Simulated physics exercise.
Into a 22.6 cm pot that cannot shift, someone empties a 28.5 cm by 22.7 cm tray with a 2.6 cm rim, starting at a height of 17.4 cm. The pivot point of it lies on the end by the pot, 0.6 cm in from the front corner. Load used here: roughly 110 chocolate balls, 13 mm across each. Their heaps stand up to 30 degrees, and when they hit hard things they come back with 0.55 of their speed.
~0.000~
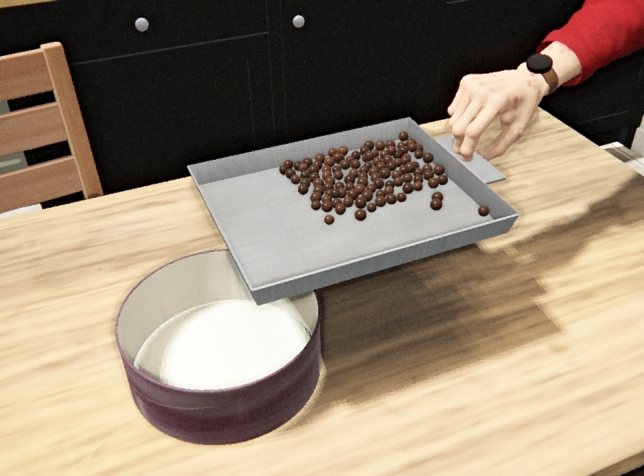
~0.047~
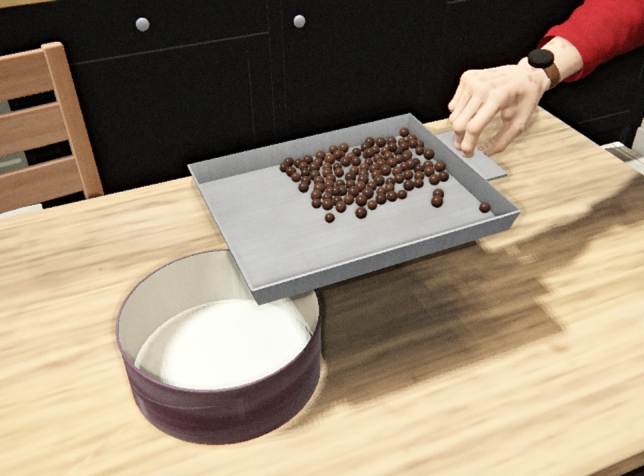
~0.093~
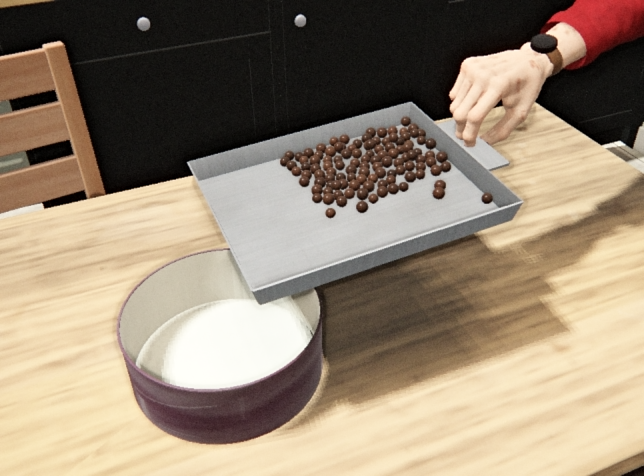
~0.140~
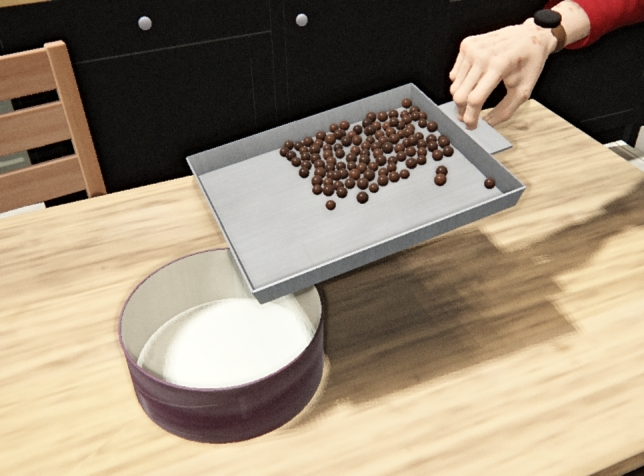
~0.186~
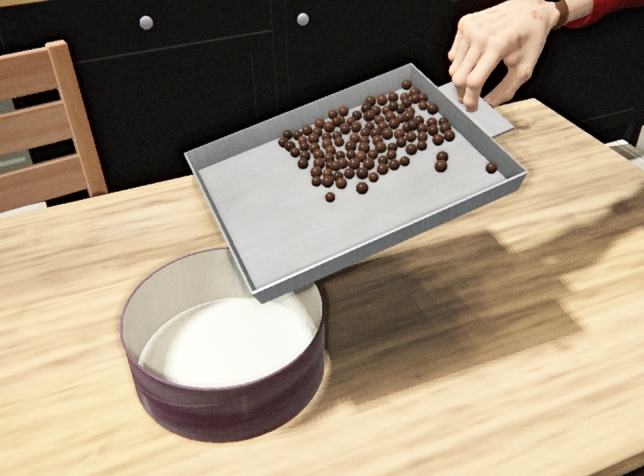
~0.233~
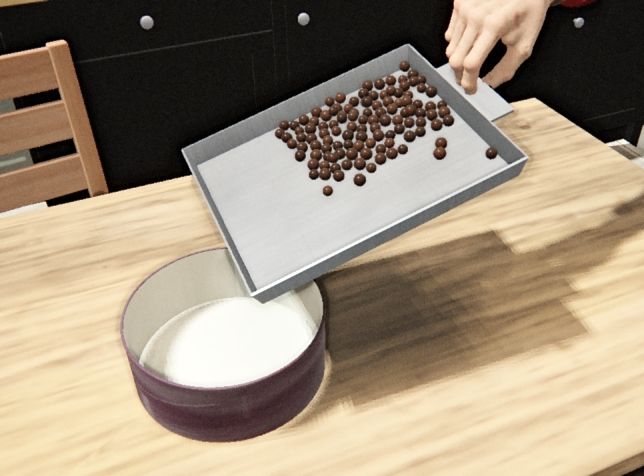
In this clip, a hand lifts the right end of a gray tray holding many small brown balls, tilting it steadily toward a dark round pot with white contents, while the balls stay clustered near the raised end.
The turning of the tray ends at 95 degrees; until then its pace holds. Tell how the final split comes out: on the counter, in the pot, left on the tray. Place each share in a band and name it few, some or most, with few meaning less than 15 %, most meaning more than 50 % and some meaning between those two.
In the end: Counter most, pot some, tray few.
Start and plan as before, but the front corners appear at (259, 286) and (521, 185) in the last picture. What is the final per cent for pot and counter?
You'd end with pot at 5 and counter at 95.
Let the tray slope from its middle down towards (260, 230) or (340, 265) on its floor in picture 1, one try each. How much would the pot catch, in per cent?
The share comes to about 75 in a hundred, then about 0 in a hundred.
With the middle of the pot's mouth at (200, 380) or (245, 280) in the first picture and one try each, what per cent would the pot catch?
About 100 percent the first time and about 0 percent the second.
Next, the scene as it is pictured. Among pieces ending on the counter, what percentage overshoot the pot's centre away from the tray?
Around 90 in a hundred.
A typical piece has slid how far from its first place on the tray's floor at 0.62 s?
Roughly 17 cm.
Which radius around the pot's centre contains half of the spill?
Roughly 26 cm from the centre.
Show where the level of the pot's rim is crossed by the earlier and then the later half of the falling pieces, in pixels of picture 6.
(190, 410) or so first, later (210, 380).
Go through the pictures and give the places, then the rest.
The first picture shows tray tilt 0 degrees, front corners at (256, 284) and (511, 212); middle of the pieces at (363, 177); pot at (219, 312).
The second picture shows tray tilt 1 degrees, front corners at (256, 284) and (513, 209); middle of the pieces at (364, 174).
The third picture shows tray tilt 4 degrees, front corners at (257, 285) and (515, 200), lowest corner left front; middle of the pieces at (365, 167).
The fourth picture shows tray tilt 8 degrees, front corners at (256, 285) and (517, 185), lowest corner left front; middle of the pieces at (365, 154).
The fifth picture shows tray tilt 12 degrees, front corners at (256, 286) and (519, 170), lowest corner left front; middle of the pieces at (365, 141).
The sixth picture shows tray tilt 17 degrees, front corners at (255, 288) and (519, 156), lowest corner left front; middle of the pieces at (362, 129); pot at (224, 309). Its pace works out near 100 degrees a second.
After 0.62 s, tilt 55 degrees; the tray holds 100 %, the pot 0 %.
Then, at 0.87 s, tilt 80 degrees; the tray holds 55 %, the pot 5 %.
Then, at 1.24 s, tilt 95 degrees; the tray holds 10 %, the pot 35 %.
At rest (2.1 s), counter 60 %, pot 40 %, tray 0 %.
